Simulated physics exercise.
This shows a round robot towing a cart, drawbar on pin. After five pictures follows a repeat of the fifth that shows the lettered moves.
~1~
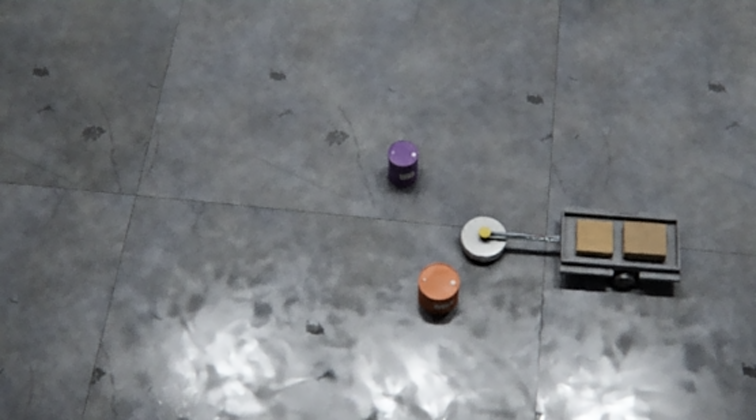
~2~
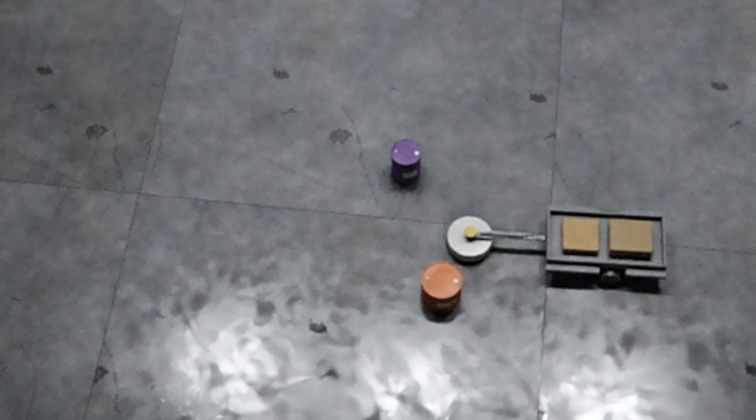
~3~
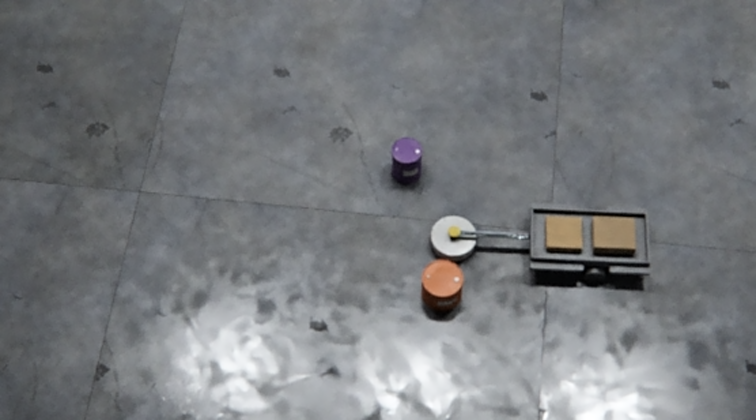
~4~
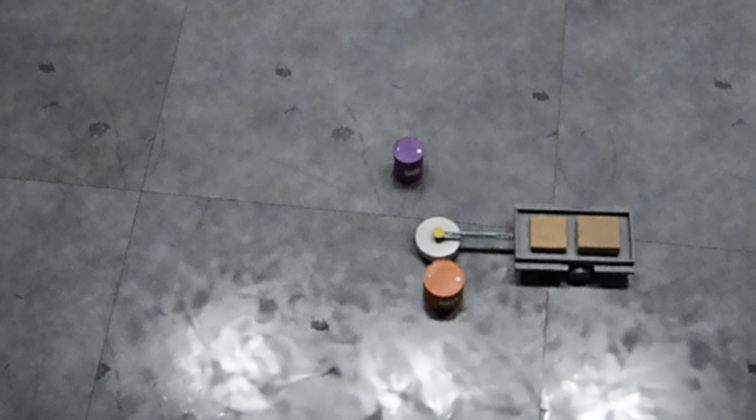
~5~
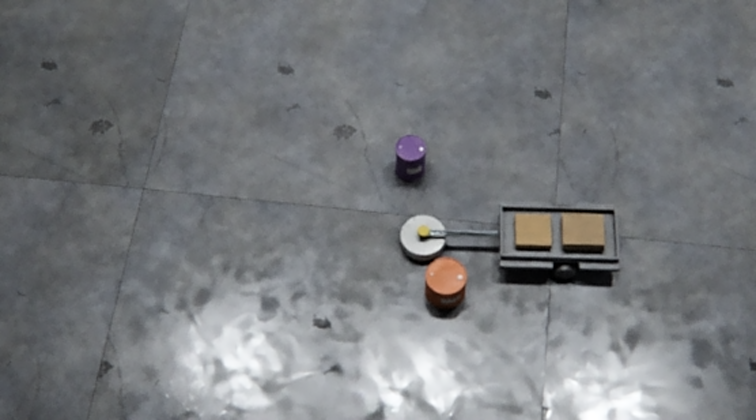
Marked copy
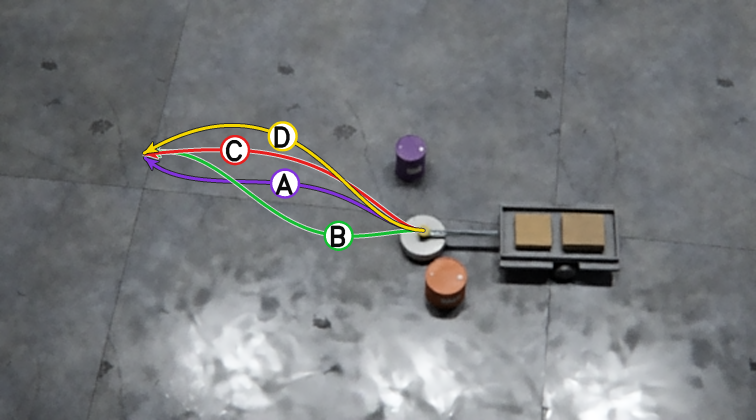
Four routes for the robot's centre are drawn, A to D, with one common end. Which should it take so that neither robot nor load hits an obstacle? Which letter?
Only A clears them all.
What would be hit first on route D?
First the purple keg.
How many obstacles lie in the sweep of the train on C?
It touches one.
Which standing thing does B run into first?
The orange tub.
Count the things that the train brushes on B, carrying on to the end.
One.
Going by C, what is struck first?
First the purple keg.
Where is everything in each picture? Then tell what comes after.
Grey cart (620, 243); purple keg (403, 175); orange tub (438, 297), in the first frame.
Robot (470, 238); grey cart (605, 240); orange tub (441, 295), in the second frame.
Robot (454, 237); grey cart (589, 238); orange tub (442, 293), in the third frame.
Robot (438, 238); grey cart (574, 237); orange tub (443, 293), in the fourth frame.
Robot (423, 236); grey cart (558, 235); orange tub (445, 291); purple keg (410, 169), in the fifth frame.
On the marked copy, A from (424, 230) via (285, 184) to (145, 158); B from (424, 230) via (278, 213) to (147, 153); C from (424, 230) via (299, 161) to (145, 154); D from (424, 230) via (296, 143) to (144, 153).
Following A. Soon after the start, robot (329, 198), cart (457, 221).
Later, robot (223, 187), cart (351, 200).
In the end, robot (144, 161), cart (265, 186); nothing has been touched.
As for the rest, B meets the orange tub; C meets the purple keg; D meets the purple keg.
